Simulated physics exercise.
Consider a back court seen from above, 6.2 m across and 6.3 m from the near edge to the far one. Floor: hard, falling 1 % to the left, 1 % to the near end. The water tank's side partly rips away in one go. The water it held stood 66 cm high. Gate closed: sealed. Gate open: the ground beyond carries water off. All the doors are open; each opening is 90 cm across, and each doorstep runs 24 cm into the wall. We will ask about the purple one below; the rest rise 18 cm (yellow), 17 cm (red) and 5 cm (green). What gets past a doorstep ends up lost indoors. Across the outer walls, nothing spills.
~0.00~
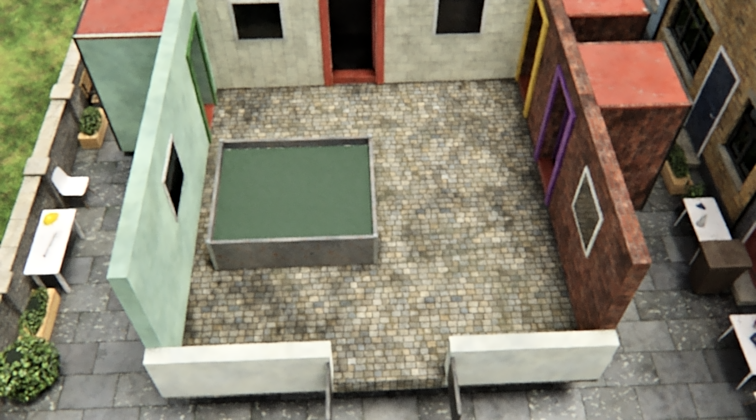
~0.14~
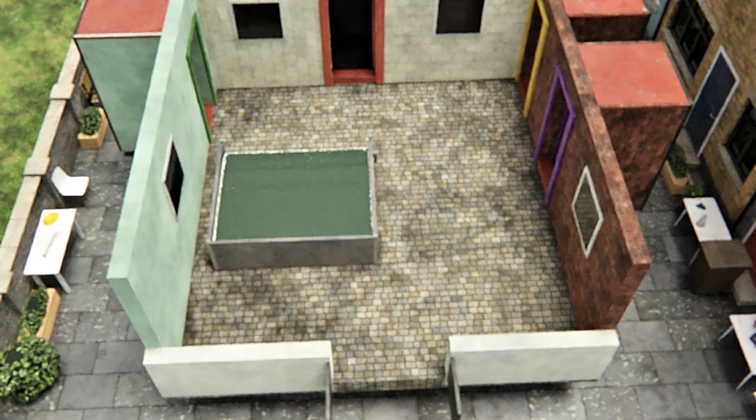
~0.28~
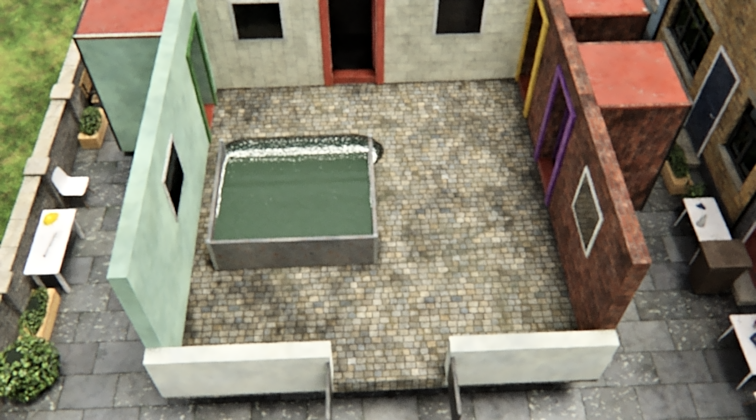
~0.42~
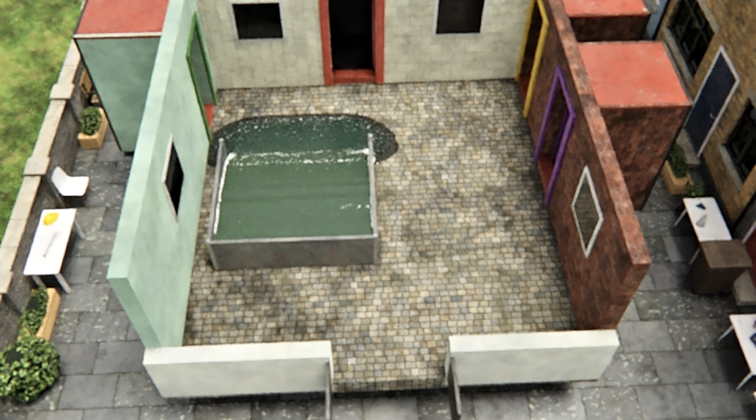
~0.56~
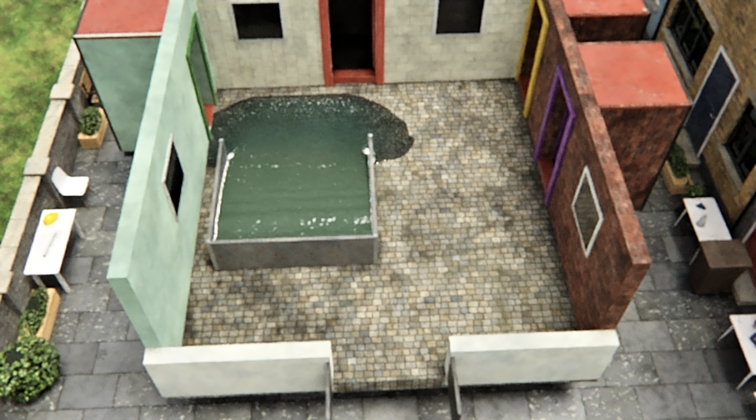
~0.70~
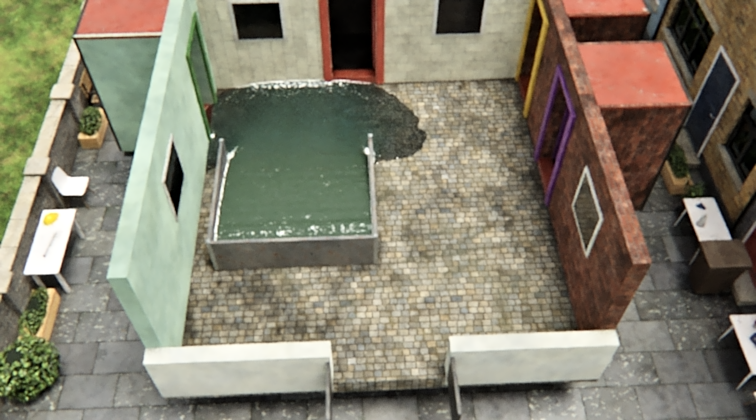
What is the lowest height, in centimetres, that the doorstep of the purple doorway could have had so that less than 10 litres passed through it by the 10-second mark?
About 8.5 cm.
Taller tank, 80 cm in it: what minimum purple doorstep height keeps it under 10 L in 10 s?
It would take a step of about 10.5 cm.
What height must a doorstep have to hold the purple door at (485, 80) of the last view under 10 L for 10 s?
About 15 cm.
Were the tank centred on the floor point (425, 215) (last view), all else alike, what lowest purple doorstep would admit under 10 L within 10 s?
Roughly 7.0 cm is needed.
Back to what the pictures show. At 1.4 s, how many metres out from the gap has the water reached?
Around 3.4 m out.
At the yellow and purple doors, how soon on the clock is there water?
Yellow 2.2 s, purple 3.2 s.
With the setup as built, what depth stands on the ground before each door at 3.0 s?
Door by door in centimetres - yellow 26, red 27, purple 0, green 29.
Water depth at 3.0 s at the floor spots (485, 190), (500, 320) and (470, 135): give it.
Roughly 0, 0 and 4 cm, in turn.
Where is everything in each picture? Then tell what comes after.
In the first picture, still water, 66 cm deep, in the water tank at (295, 189); the purple door at (553, 143) is dry.
In the second picture, water pours out on the far side and has run 0.3 m, to a hidden place; about 9 cm deep outside, 66 cm at the back.
In the third picture, water pours out on the far side and has run 0.7 m, to a hidden place; about 12 cm deep outside, 66 cm at the back.
In the fourth picture, the front is at (250, 120), 1.3 m from the gap on the far side; 4.0 m2 of floor is wet, 66 cm left at the back.
In the fifth picture, the front is at (251, 101), 1.8 m from the gap on the far side; 6.1 m2 of floor is wet, 64 cm left at the back.
In the sixth picture, water pours out on the far side and has run 2.2 m, to (235, 89); about 8 cm deep outside, 56 cm at the back; the purple door at (553, 143), 4.5 m from the gap, is still 2.6 m from the nearest water.
After 1.4 s water covers 30 % of the floor, deepest (48 cm) near (217, 94); it has not reached the purple door.
After 3.0 s water covers 40 % of the floor, deepest (32 cm) near (226, 94); it has not reached the purple door.
After 10.0 s water covers 100 % of the floor, deepest (12 cm) near (262, 371); 4 cm at the purple door, 0 litres in over its 14 cm doorstep.
At the purple door as built, the water arrived by 3.3 s and peaked near 12 cm at 4.8 s.
Run again over the same 10 s with other heights there, 18 litres in over 7 cm, 5 litres over 9.5 cm. The limit of 10 litres is kept from about 8.5 cm up.
